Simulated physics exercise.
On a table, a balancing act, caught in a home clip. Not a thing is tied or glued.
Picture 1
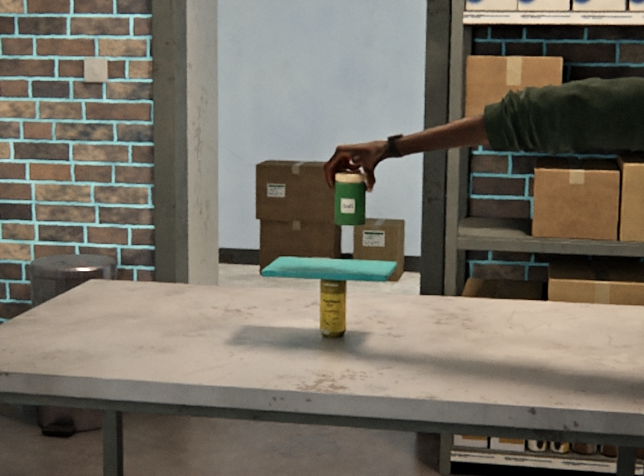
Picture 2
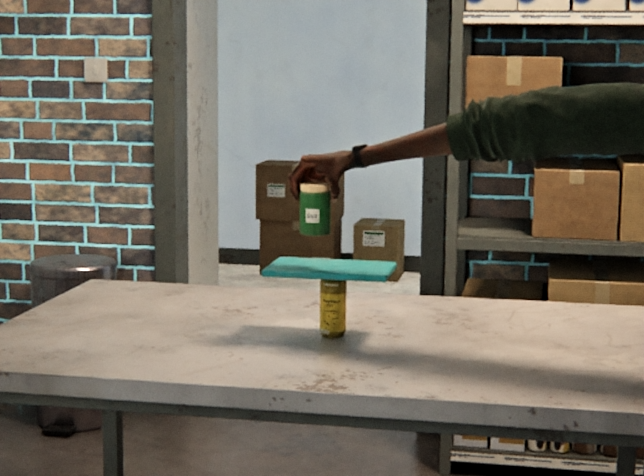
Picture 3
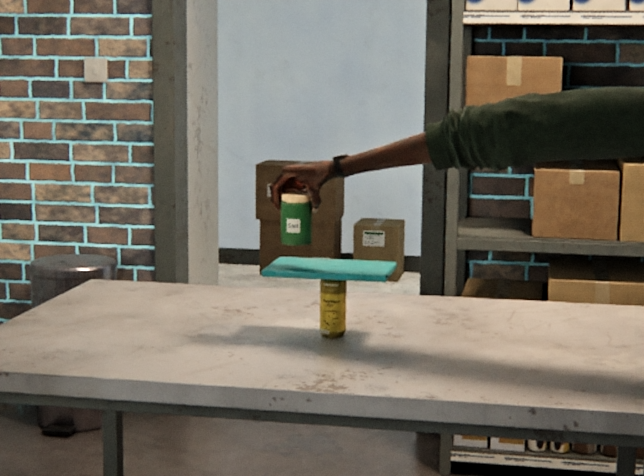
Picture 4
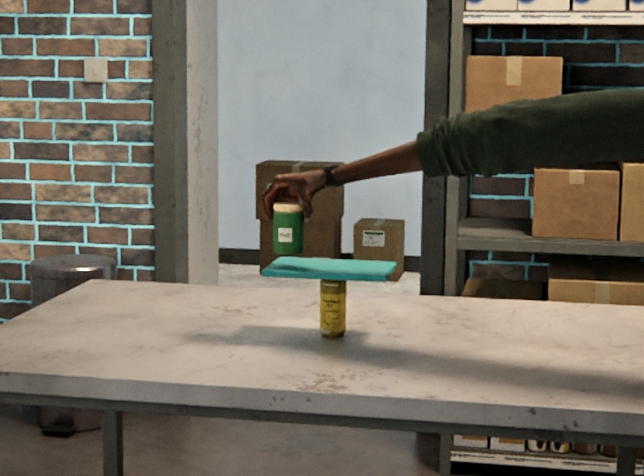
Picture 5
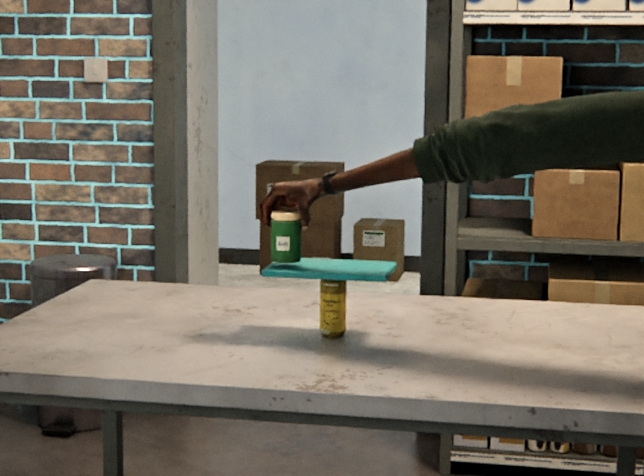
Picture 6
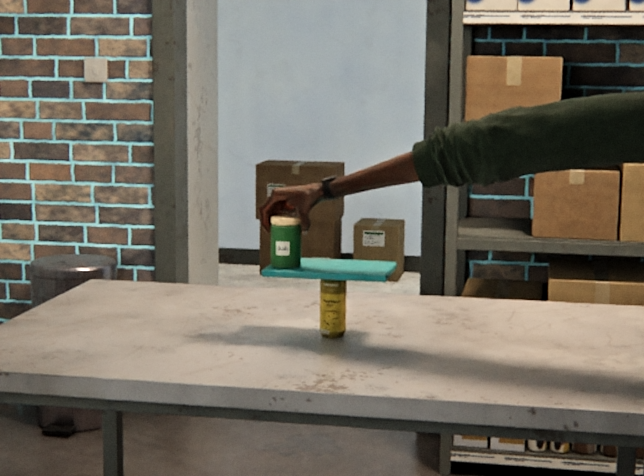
The clip opens with a hand holding a green jar above a teal board balanced on a yellow can on a table. The arm, reaching in from the right, moves the jar left and lowers it, then sets it on the board's left end, the fingers still gripping it.
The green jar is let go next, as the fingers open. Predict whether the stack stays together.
Well, once it's let go, not everything stays put there.
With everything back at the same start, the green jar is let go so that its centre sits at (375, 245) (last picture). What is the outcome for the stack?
The stack then collapses.
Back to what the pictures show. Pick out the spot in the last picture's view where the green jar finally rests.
About (236, 321).
Then, 0.40 s after the last picture, green jar now fallen; turquoise lid tipped 69° from how it was.
Then, 0.50 s after the last picture, turquoise lid on its side.
Then, 0.90 s after the last picture, turquoise lid now fallen.
At rest, fallen, green jar and turquoise lid; yellow can in place. Seen from the same camera at the end, green jar near (236, 321). The stack gives way.
